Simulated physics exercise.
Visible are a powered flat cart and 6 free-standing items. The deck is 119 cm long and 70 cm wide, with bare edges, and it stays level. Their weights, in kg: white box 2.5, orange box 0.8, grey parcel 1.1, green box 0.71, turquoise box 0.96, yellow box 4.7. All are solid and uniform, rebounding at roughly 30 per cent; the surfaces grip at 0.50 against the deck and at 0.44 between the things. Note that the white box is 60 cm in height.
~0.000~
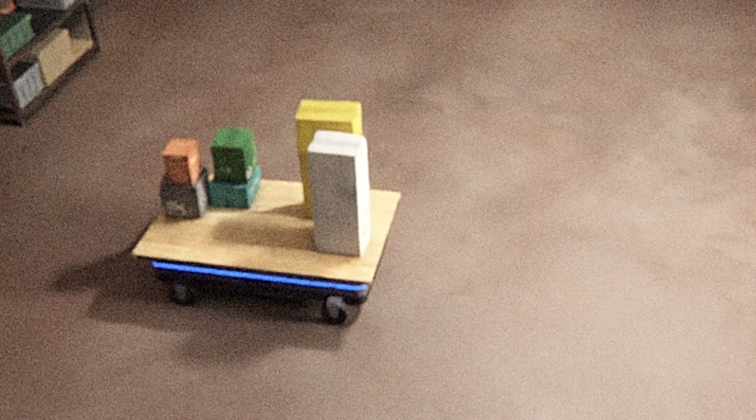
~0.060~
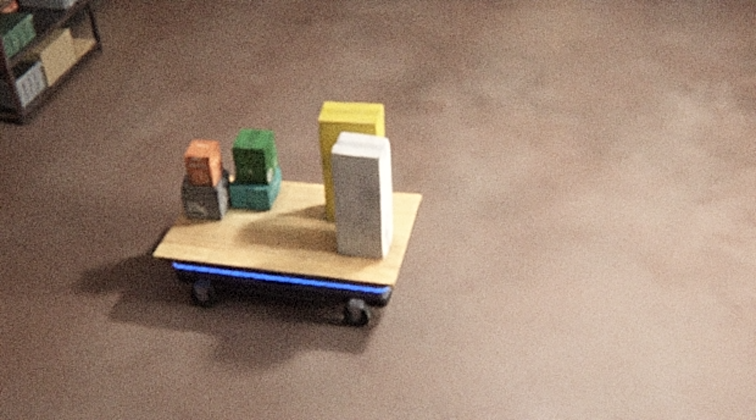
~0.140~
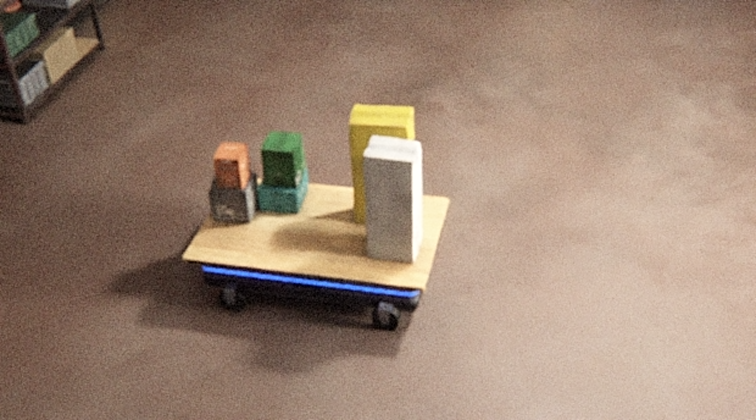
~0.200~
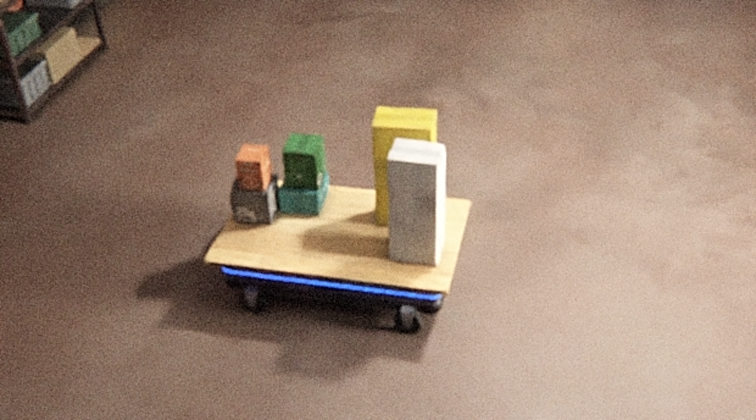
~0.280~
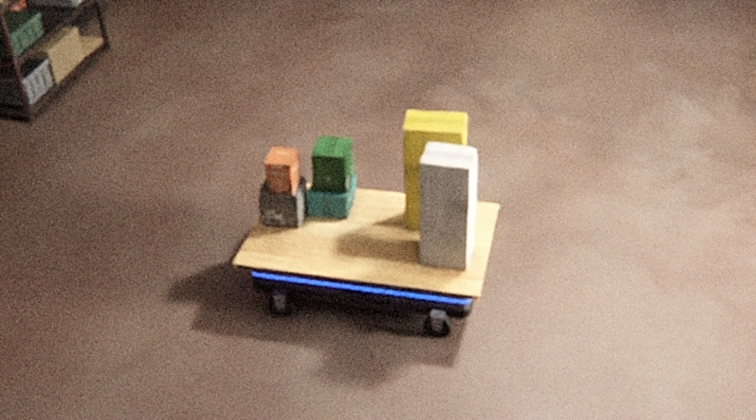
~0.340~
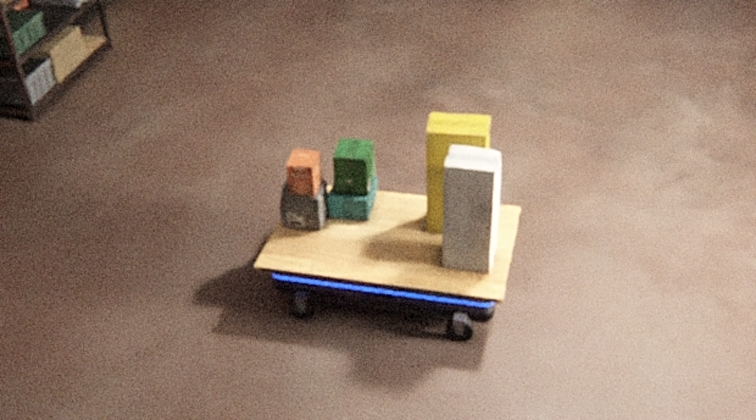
A flat wooden-topped cart with a glowing blue strip rolls steadily from left to right across a brown floor, seen from above at a slight angle, with a stocked shelf in the upper left corner. On its left side, an orange box sits on a grey parcel beside a green box on a turquoise one; on its right, a tall white box stands before a yellow one. All six ride along without visibly shifting, while the view stays almost still.
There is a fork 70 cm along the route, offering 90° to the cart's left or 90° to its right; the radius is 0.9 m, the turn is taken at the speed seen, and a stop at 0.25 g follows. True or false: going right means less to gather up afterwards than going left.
False.
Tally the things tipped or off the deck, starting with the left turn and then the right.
Turning left 2, turning right 3.
Turning left. At 0.74 s, cart 141 cm along, turned 36°; white box now off the deck; yellow box leaning 63°.
After 1.04 s, cart 198 cm along, turned 72°; yellow box now off the deck.
After 1.54 s, cart 284 cm along, turned 90°.
At rest (2.5 s), off the deck, white box and yellow box; the other 4 in place, give or take 10 cm. Seen from the same camera at the end, orange box near (555, 44).
Turning right instead, white box, green box and yellow box tipped over or off the deck, 3 of 6 in all.
